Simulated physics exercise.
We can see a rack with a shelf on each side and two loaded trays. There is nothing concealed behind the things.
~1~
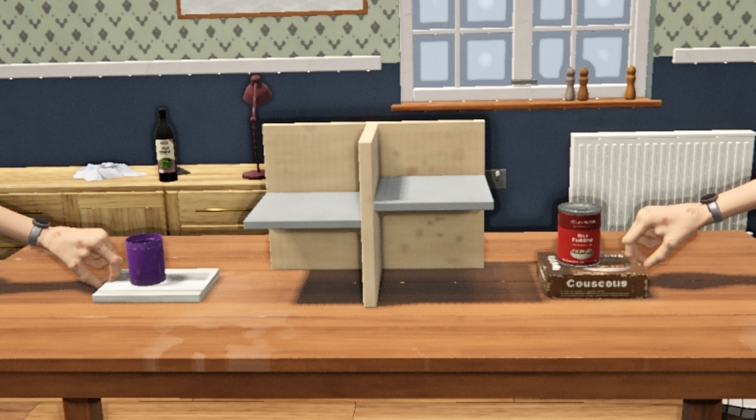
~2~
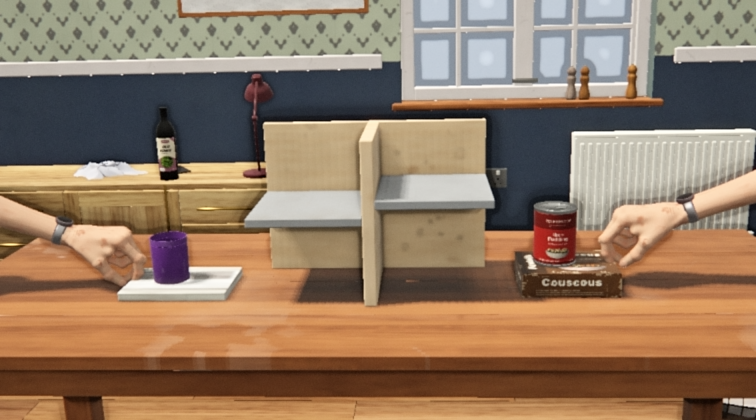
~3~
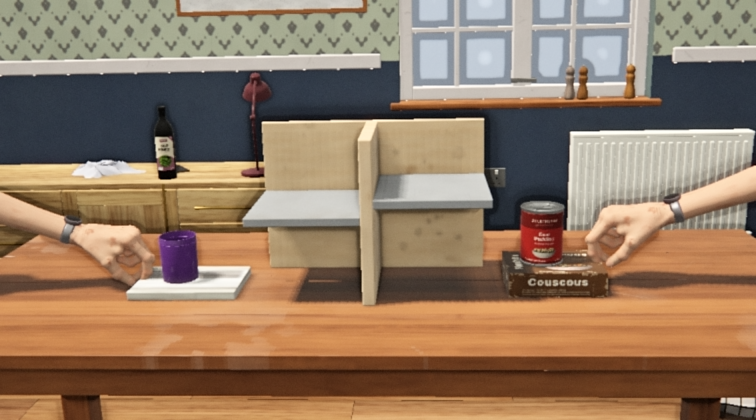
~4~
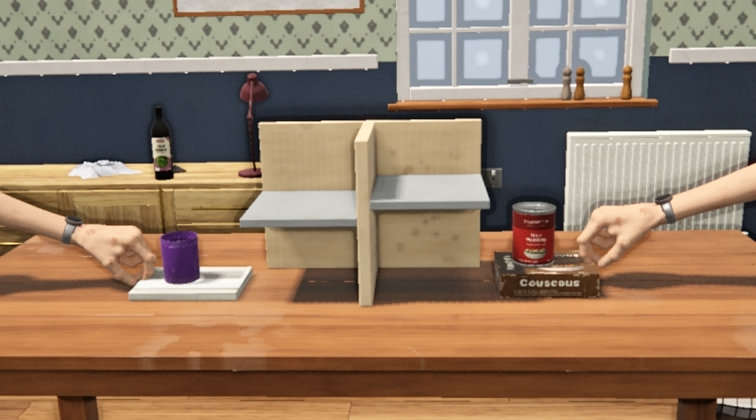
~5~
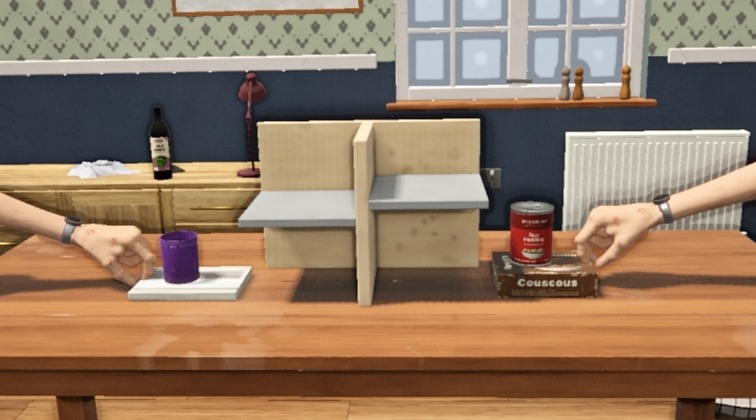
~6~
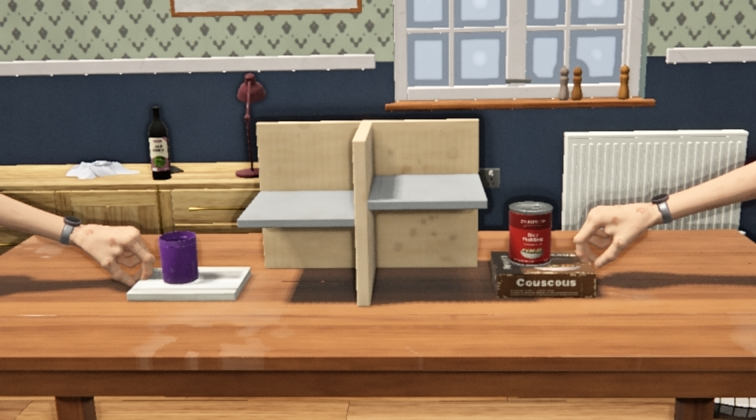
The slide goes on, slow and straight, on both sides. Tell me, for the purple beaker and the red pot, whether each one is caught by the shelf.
Result: The purple beaker gets through, the red pot gets through.
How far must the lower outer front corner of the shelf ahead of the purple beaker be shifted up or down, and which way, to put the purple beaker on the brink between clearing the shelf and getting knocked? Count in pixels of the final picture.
Shift approx. 24 px, down.
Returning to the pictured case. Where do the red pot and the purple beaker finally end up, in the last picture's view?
Roughly (423, 235) for the first and roughly (294, 257) for the other.
Then, 0.60 s on from there, purple beaker riding along near (204, 258); red pot riding along near (501, 235).
Then, 1.06 s on from there, purple beaker riding along near (237, 258); red pot riding along near (462, 235).
Then, 1.42 s on from there, purple beaker riding along near (263, 258); red pot riding along near (432, 235).
In the end, the purple beaker clears the shelf, near (294, 257); the red pot clears the shelf, near (423, 235).
